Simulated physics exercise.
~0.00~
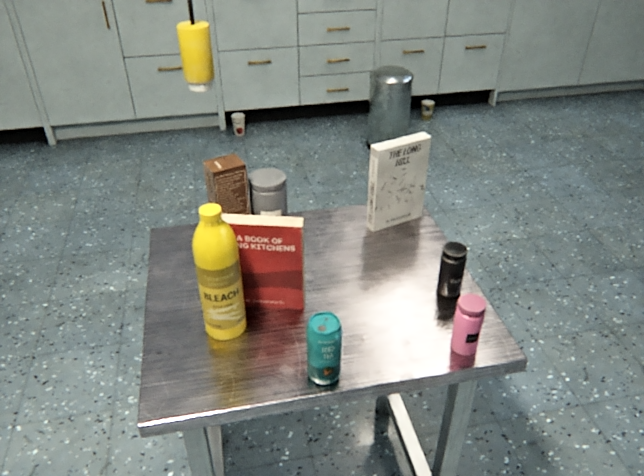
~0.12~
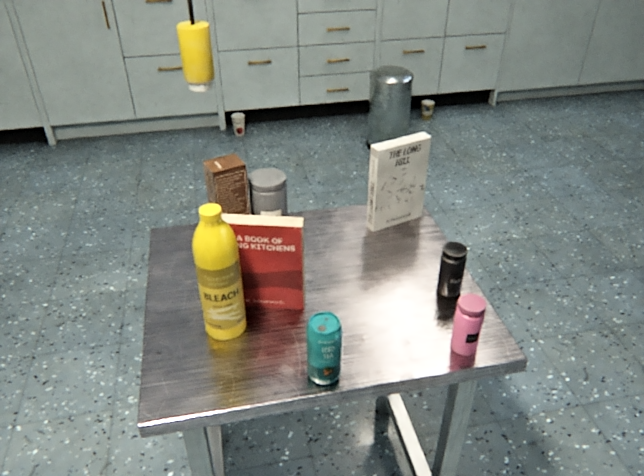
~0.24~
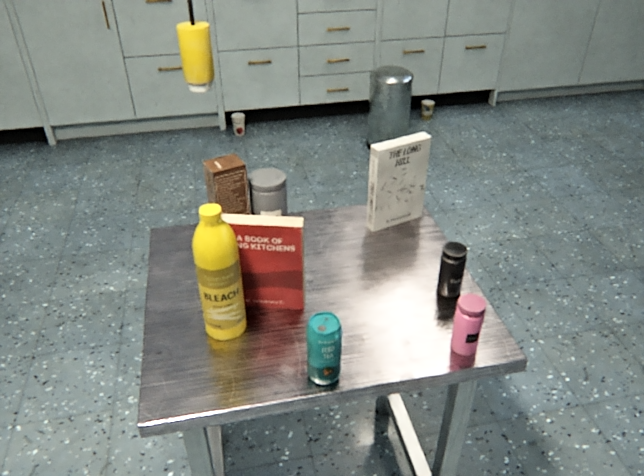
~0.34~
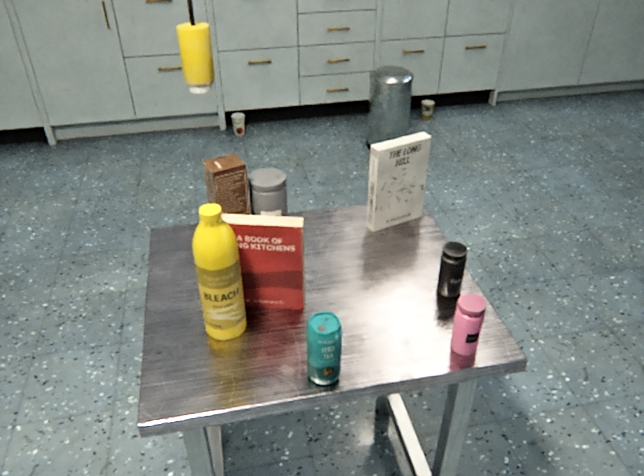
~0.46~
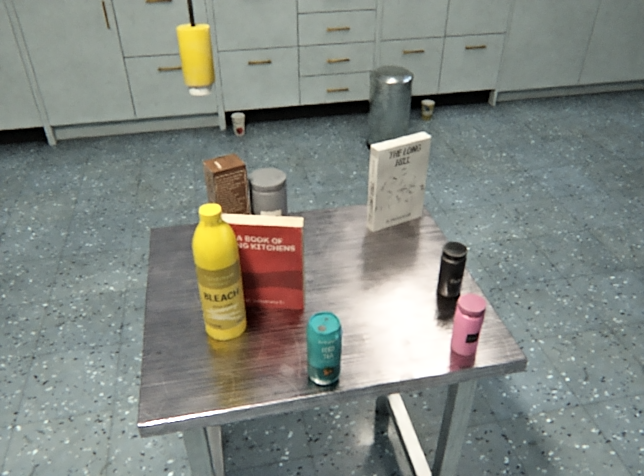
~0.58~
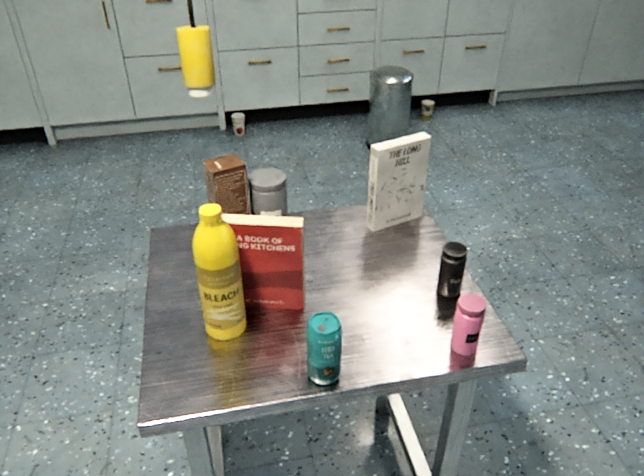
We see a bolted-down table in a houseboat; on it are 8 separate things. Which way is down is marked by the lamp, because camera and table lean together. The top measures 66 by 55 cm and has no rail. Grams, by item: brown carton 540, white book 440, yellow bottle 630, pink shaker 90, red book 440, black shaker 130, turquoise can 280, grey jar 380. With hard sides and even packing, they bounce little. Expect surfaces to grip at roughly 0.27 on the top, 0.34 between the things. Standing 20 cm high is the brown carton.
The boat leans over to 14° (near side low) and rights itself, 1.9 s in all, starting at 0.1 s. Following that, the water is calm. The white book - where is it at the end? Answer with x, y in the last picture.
The white book is found near (442, 263) at the end.
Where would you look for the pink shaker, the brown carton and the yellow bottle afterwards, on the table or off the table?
Outcome: The pink shaker remains on its support; the brown carton remains on its support; the yellow bottle departs its support.
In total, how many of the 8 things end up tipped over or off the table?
I count 4.
After 1.28 s, floor tilted 12°, near side down; white book on its side near (435, 252); red book tipped 19° from how it sat; black shaker tipped 8° from how it sat.
After 1.58 s, floor tilted 6°, near side down; white book on its side near (442, 263); yellow bottle on its side; black shaker on its side.
After 1.88 s, boat level; yellow bottle and black shaker now off the table; white book on its side near (442, 263); red book on its side.
After 2.08 s, boat level; white book on its side near (442, 263); red book on its side; turquoise can slid 2 cm.
At rest (2.5 s), off the table, yellow bottle and black shaker; tipped over on the table, white book and red book; the other 4 in place, give or take 5 cm. In the last view, white book near (442, 263).
